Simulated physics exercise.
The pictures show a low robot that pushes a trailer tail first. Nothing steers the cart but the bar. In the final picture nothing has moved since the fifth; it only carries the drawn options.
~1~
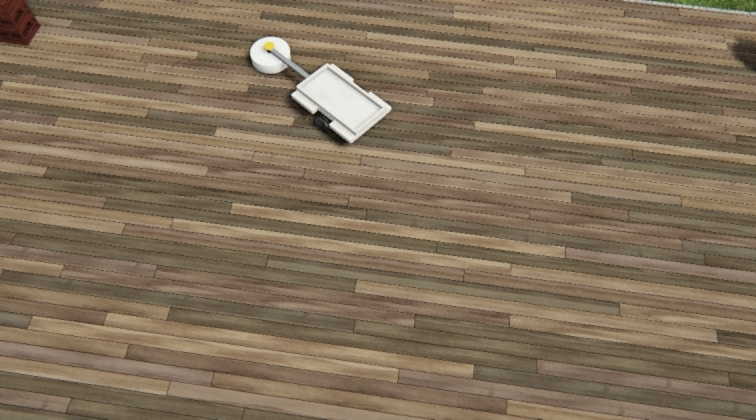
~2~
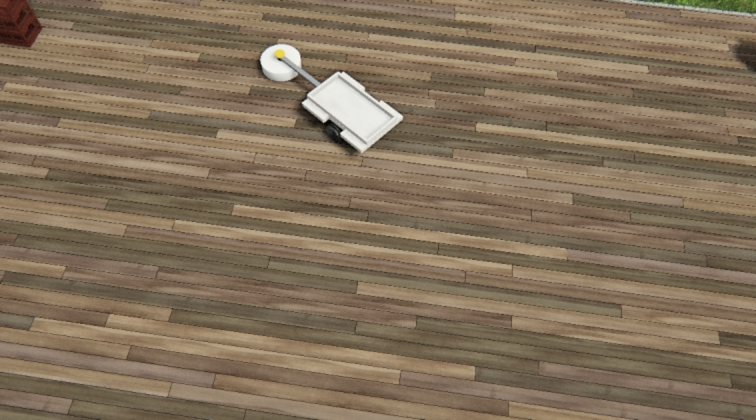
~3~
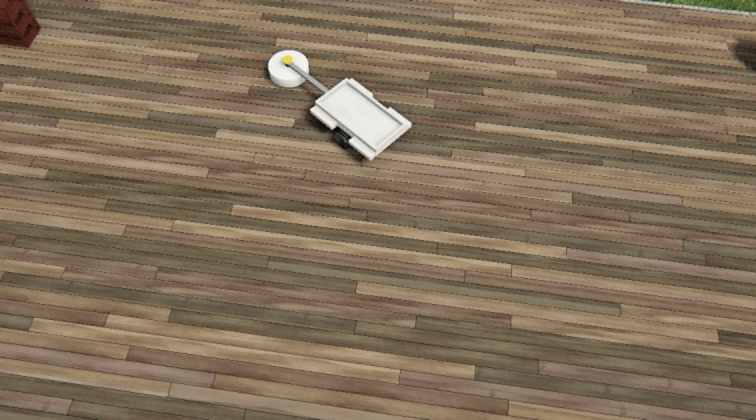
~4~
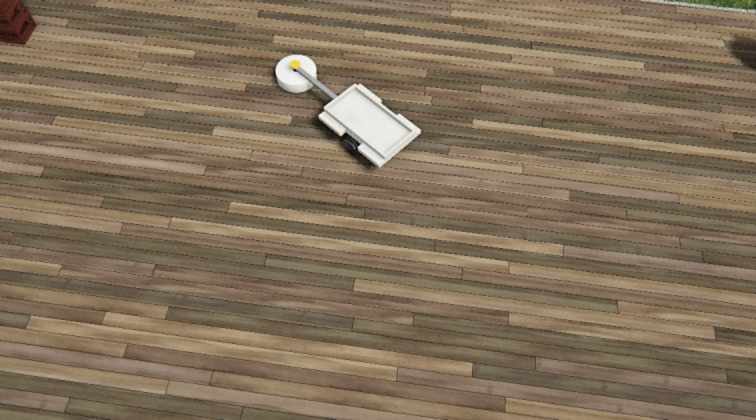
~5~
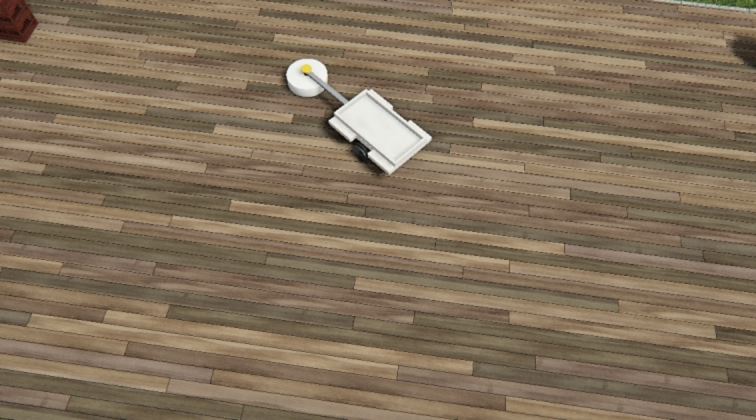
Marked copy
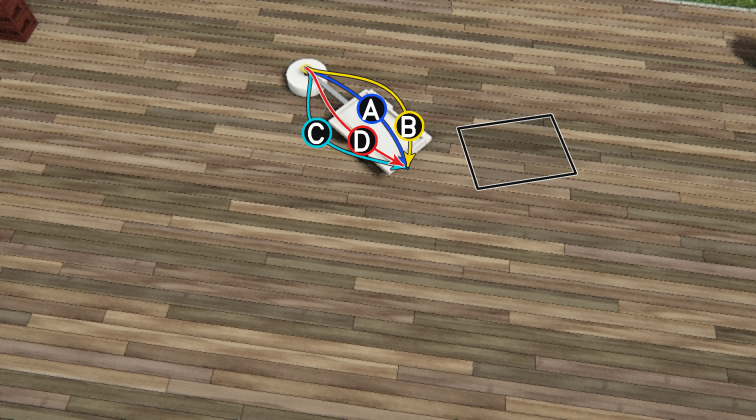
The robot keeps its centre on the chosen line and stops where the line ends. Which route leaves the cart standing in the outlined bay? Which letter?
The robot should drive C.
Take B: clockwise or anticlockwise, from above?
It turns clockwise.
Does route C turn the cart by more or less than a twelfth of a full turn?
More than that.
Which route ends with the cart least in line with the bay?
Route B.
On the marked copy, A from (306, 68) via (367, 104) to (407, 168); B from (306, 68) via (391, 92) to (408, 166); C from (306, 68) via (322, 138) to (405, 167); D from (306, 68) via (341, 121) to (403, 165); the bay at (516, 151).
Taking C. A third of the way, robot (310, 122), cart (412, 149).
Two thirds of the way, robot (352, 161), cart (465, 156).
When it is over, robot (407, 175), cart (517, 153); the cart stands in the bay.
As for the rest, A leaves the cart at (490, 247), out of the bay; B leaves the cart at (435, 272), out of the bay; D leaves the cart at (521, 196), out of the bay.
